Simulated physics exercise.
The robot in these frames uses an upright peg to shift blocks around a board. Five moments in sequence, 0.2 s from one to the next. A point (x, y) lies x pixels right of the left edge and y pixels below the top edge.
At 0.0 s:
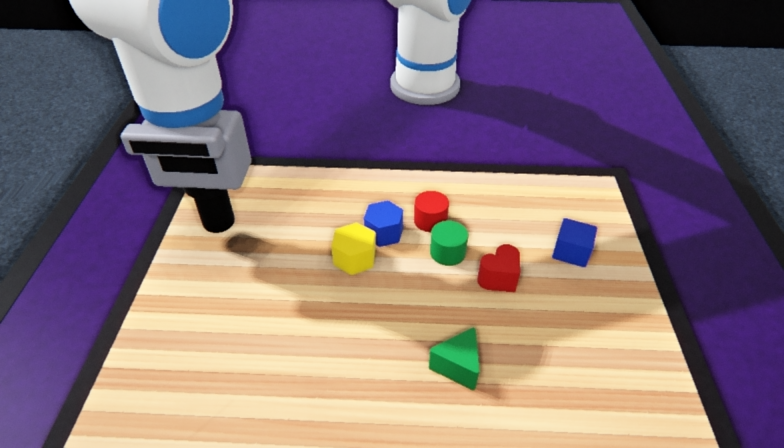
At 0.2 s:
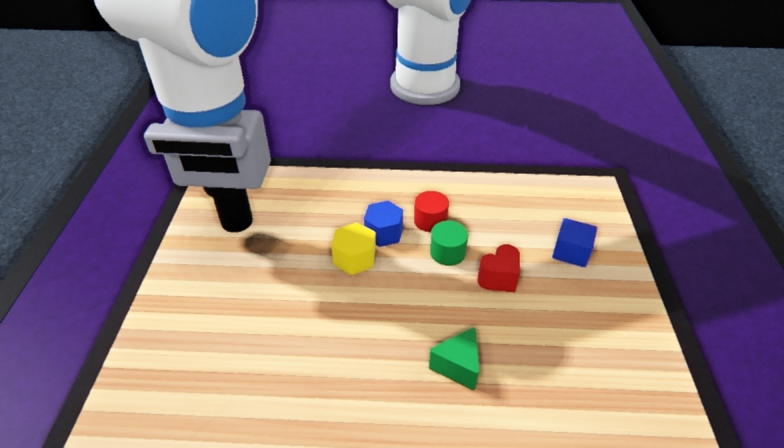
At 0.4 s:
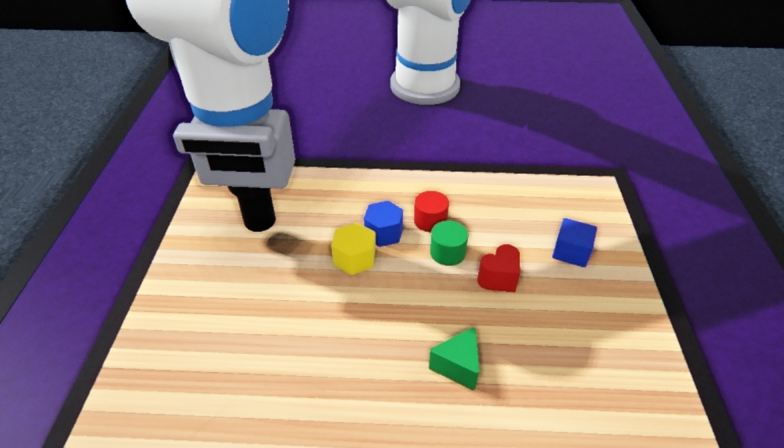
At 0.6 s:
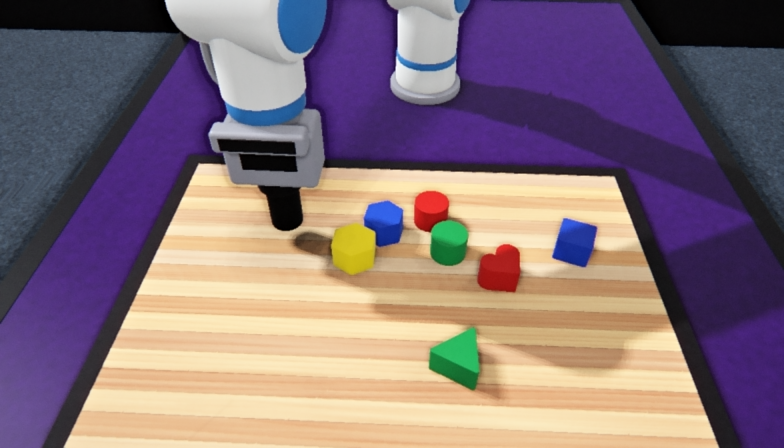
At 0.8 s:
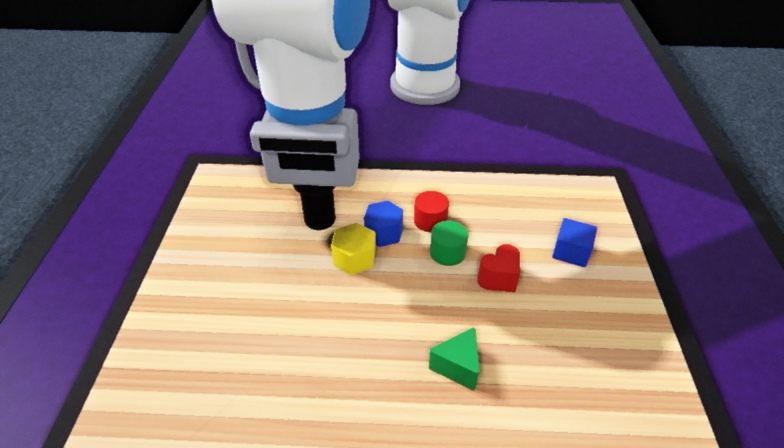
A white and blue robot arm holding a black upright peg dominates the upper left of a striped wooden board on a purple table, seen from above at an angle. Yellow and blue six-sided blocks, a red and a green cylinder, a red heart, a blue cube and a green triangle sit rightward. The peg glides steadily right, nearing the yellow block, while every block and the camera stay still.
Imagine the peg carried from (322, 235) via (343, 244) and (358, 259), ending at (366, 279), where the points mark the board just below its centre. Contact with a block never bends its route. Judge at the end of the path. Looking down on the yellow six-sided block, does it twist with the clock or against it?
It ends up turned anticlockwise.
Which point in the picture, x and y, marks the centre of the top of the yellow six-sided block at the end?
The yellow six-sided block ends near (399, 275).
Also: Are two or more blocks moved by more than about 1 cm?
Final answer: No.
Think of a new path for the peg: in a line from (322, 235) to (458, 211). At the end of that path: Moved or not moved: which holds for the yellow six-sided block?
By the last moment, the yellow six-sided block will still be in its place.
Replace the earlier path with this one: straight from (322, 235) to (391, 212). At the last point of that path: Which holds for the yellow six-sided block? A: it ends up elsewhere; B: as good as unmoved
I'll go with B - as good as unmoved.
What follows on the original path. Halfway along, peg at (351, 237); yellow six-sided block at (375, 253).
At the end, peg at (365, 265); yellow six-sided block at (399, 275), turned 40° anticlockwise; blue six-sided block still.
